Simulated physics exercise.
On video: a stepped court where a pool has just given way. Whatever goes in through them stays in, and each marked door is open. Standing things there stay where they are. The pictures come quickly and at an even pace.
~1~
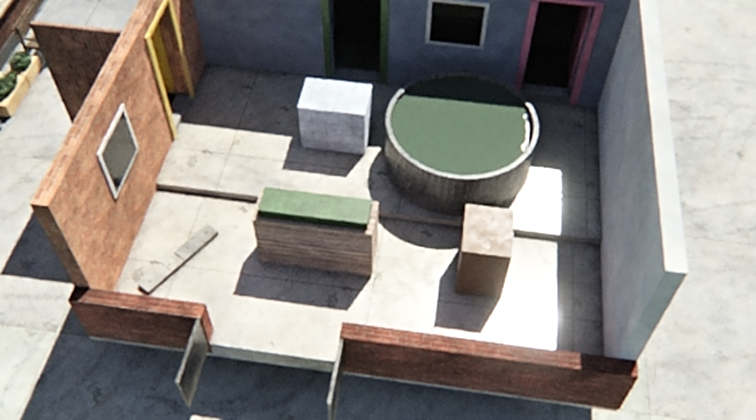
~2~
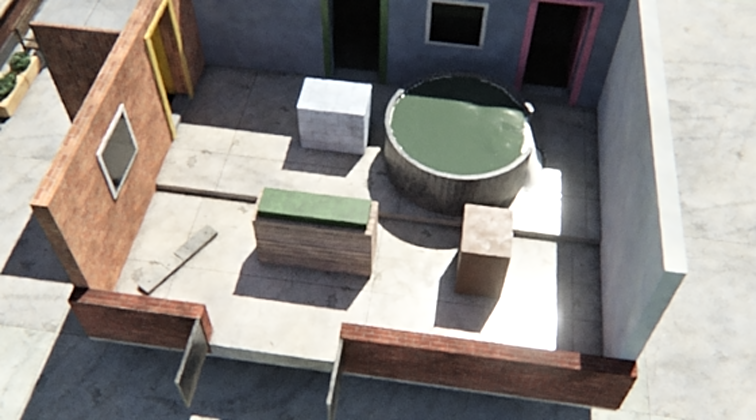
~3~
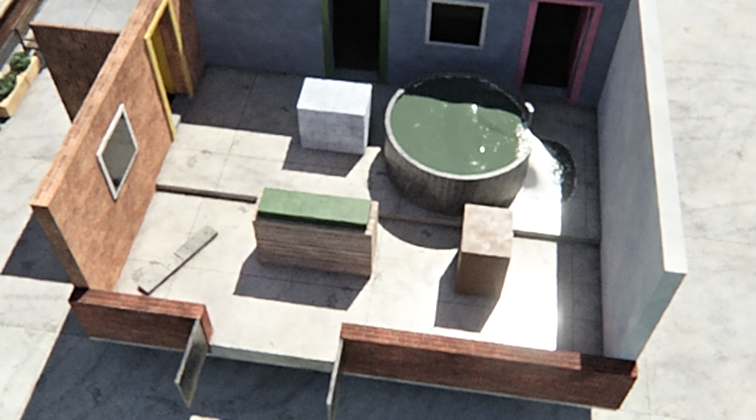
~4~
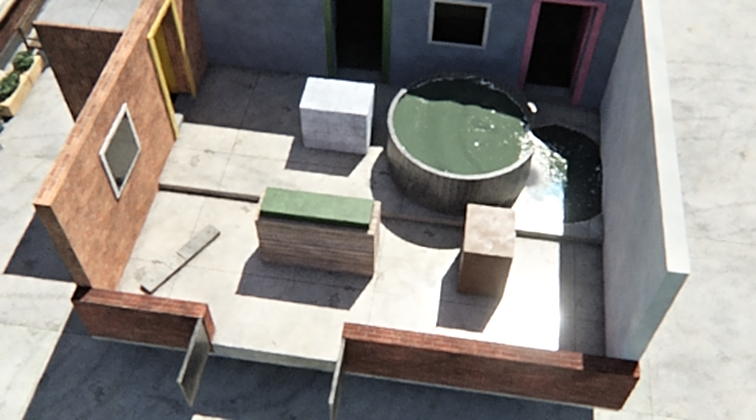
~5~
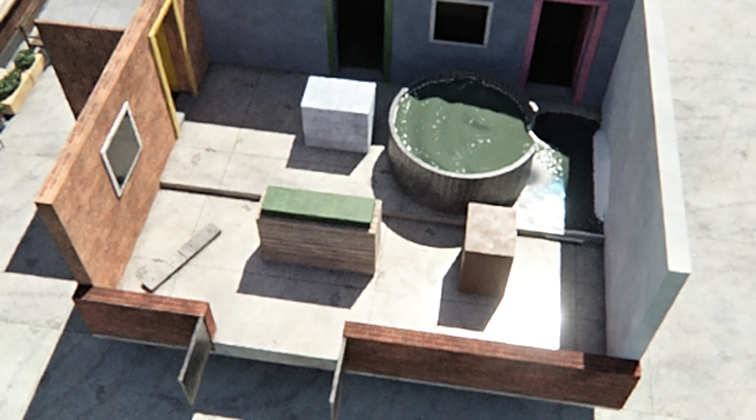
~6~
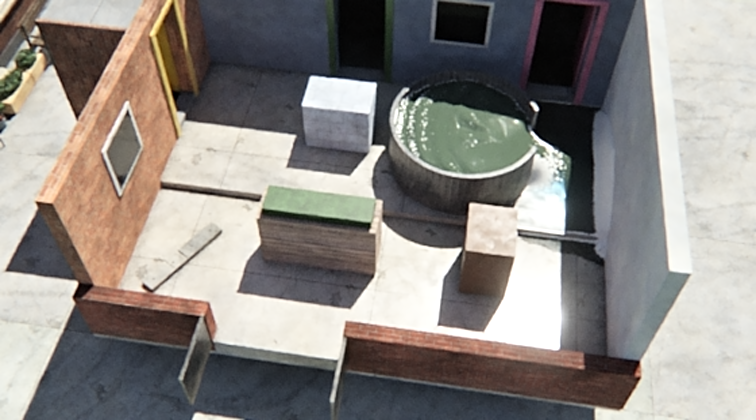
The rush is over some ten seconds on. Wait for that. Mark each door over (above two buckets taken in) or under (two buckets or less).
Yellow door: Under. Green door: Under. Pink door: Over.
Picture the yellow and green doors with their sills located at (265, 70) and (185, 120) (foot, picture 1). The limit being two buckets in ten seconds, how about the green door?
Well, in that case the green door tops the limit.
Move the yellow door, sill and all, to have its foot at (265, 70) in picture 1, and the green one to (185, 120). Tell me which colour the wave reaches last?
The green-painted one, I'd say.
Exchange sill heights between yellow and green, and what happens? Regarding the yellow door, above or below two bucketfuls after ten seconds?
Well, the yellow door gets more than that.
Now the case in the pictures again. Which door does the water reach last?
It would be the yellow-painted one.
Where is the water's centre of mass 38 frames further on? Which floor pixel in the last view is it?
The centre of mass sits at about (439, 194).
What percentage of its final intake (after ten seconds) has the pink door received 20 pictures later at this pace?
Estimated share: About 70 %.
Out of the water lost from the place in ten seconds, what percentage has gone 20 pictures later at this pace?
Around 25 percent.
A moment on, water covers 15 % of the floor; the yellow door not reached, the green door not reached, the pink door wet at the sill, nothing in.
Next, water covers 30 % of the floor; the yellow door not reached, the green door not reached, the pink door over two buckets in.
Then, water covers 55 % of the floor; the yellow door not reached, the green door wet at the sill, nothing in, the pink door over two buckets in.
Later, water covers 85 % of the floor; the yellow door under two buckets in, the green door wet at the sill, nothing in, the pink door far over two buckets in.
In the end, water covers 90 % of the floor; the yellow door under two buckets in, the green door wet at the sill, nothing in, the pink door far over two buckets in.
